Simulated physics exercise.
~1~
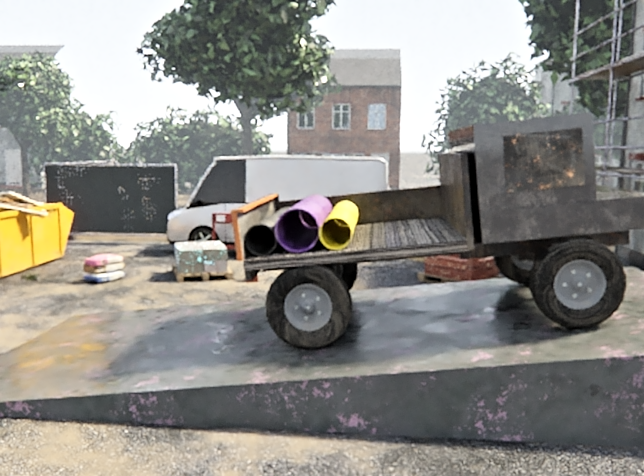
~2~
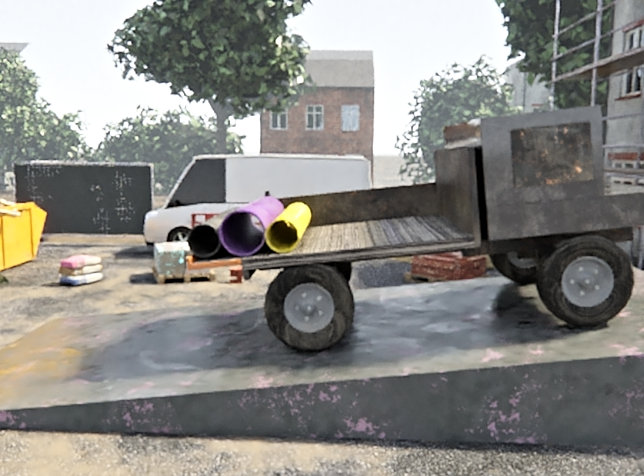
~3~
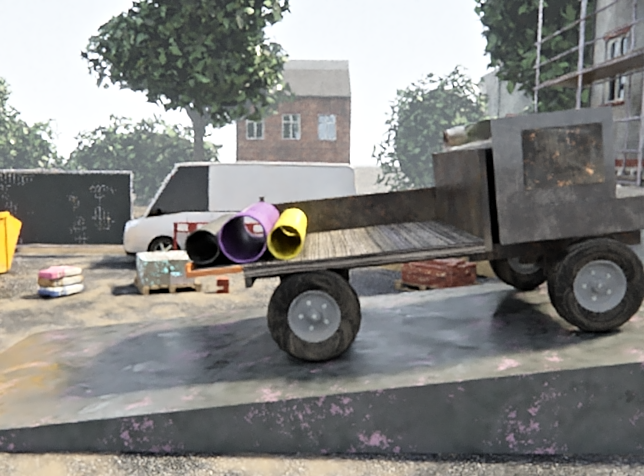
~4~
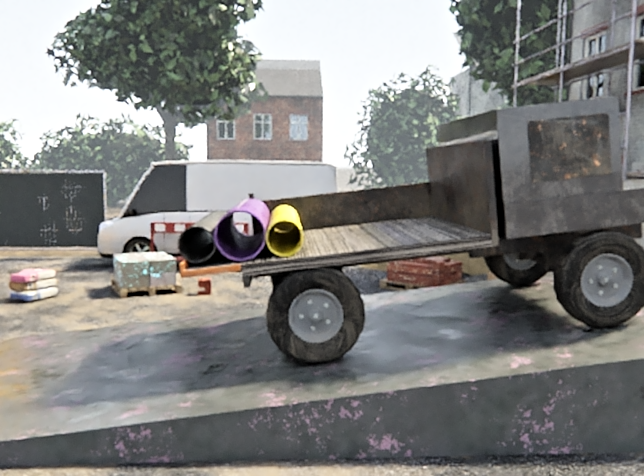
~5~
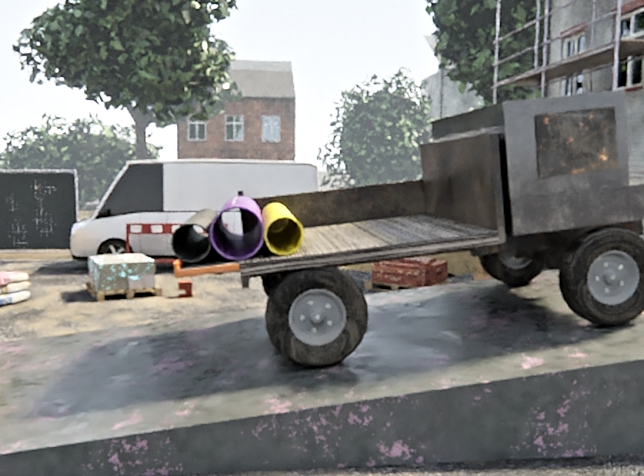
On a building site with a white van, a brick house and leafy trees behind, a grey flatbed pick-up stands on a sloping ramp, its cab uphill to the right. Three pipes, one dark, one purple and one yellow, lie together at the lower left end of its bed as the tailgate drops. The purple and yellow pipes roll a short way left toward the open edge, then stop beside the dark one. The view keeps drifting sideways, and the lowered tailgate stays put. At the end all three pipes rest on the bed, and none has fallen to the ground.
